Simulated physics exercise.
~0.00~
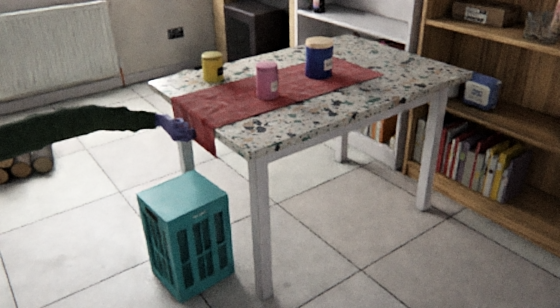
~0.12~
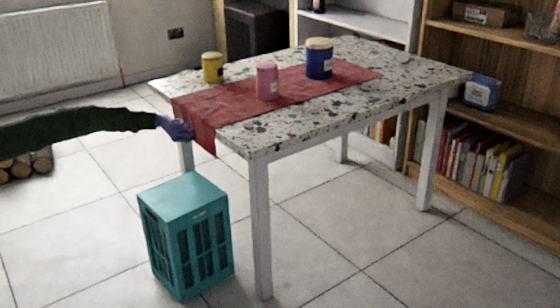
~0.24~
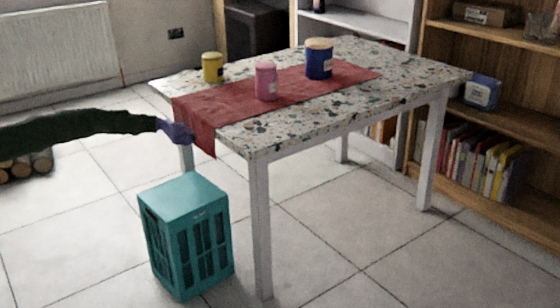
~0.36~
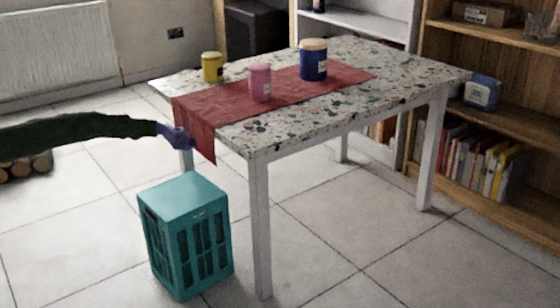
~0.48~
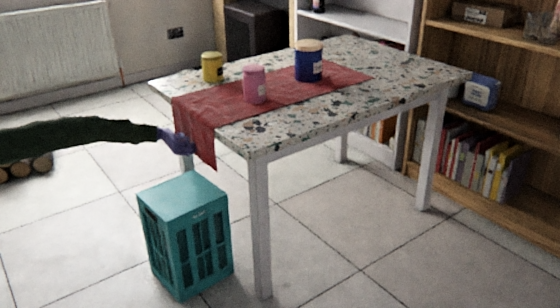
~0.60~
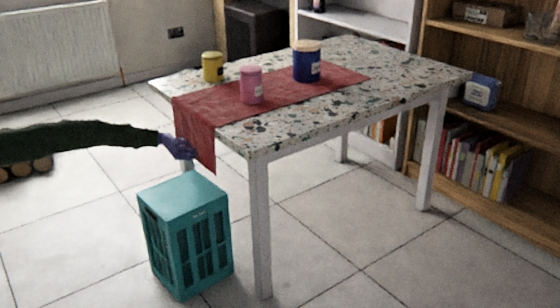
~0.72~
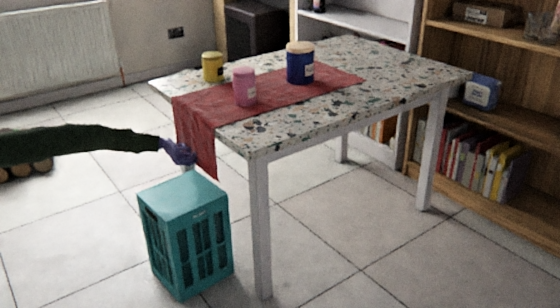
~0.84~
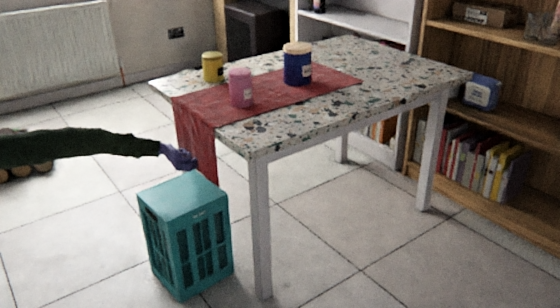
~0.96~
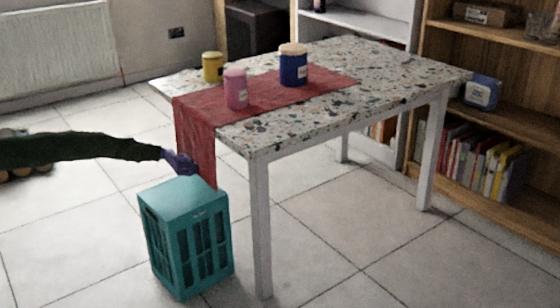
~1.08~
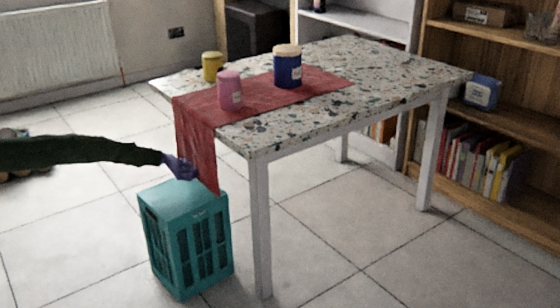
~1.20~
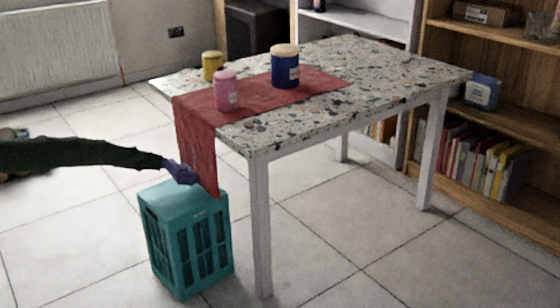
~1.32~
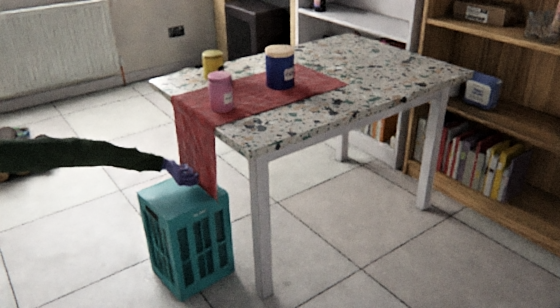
Gloved hand slowly drawing a red tablecloth down to a turquoise crate, carrying pink and blue containers along while yellow jar stays.
